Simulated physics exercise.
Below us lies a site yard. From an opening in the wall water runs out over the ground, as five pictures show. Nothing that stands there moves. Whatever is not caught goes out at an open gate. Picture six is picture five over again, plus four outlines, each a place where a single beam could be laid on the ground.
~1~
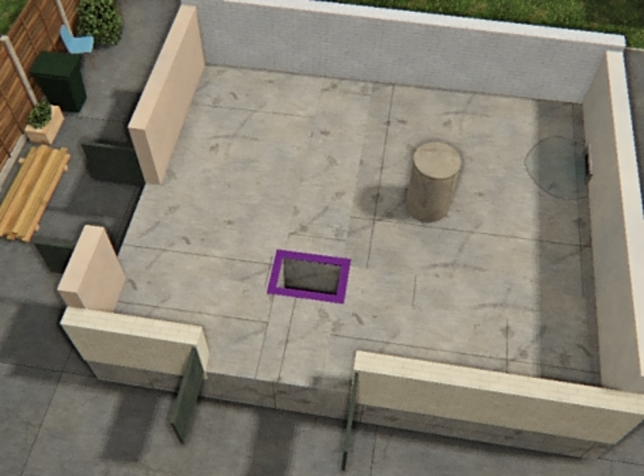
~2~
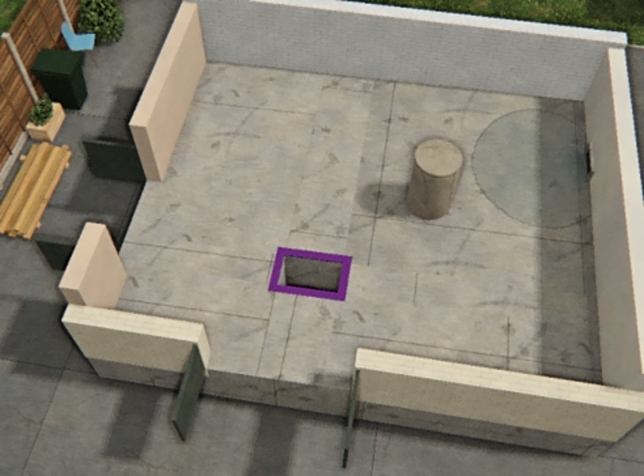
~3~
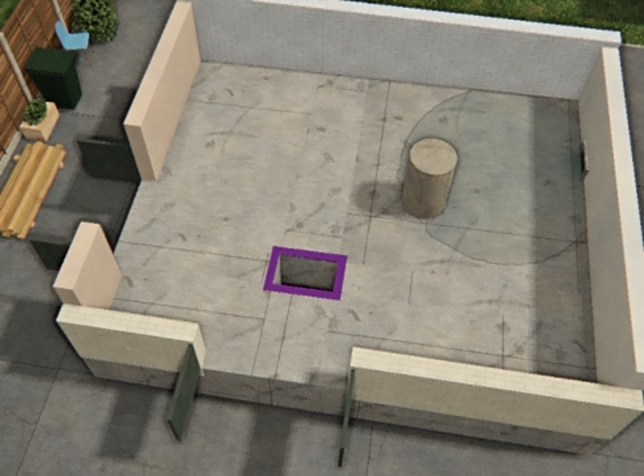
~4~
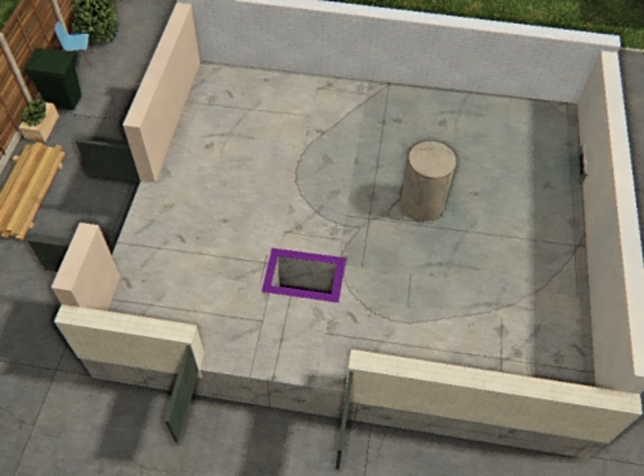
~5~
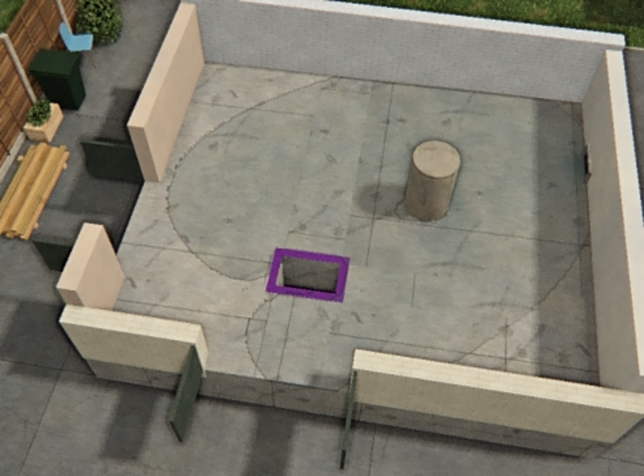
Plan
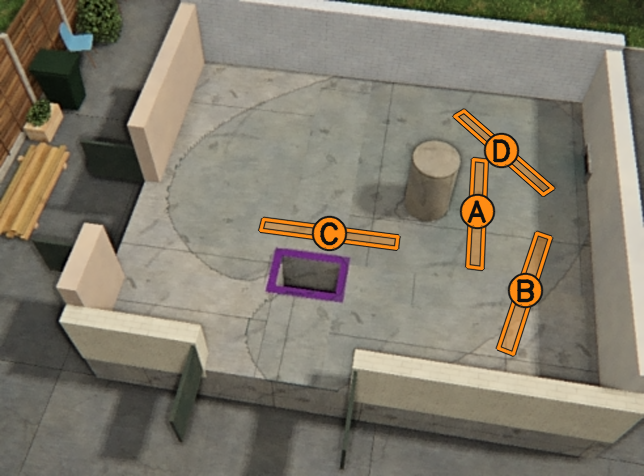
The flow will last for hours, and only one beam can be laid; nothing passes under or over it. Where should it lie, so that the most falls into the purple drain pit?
B beats the others.
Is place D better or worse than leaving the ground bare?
It is worse.
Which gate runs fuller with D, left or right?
More leaves on the left.
In orange, A from (474, 267) to (479, 160); B from (505, 351) to (543, 235); C from (262, 224) to (397, 242); D from (459, 113) to (548, 191).
Choosing A, about 8 % of the stream goes into the purple drain pit, about 91 % out by the gates.
Choosing B, about 16 % of the stream goes into the purple drain pit, about 83 % out by the gates.
Choosing C, about 11 % of the stream goes into the purple drain pit, about 88 % out by the gates.
Choosing D, about 10 % of the stream goes into the purple drain pit, about 90 % out by the gates.
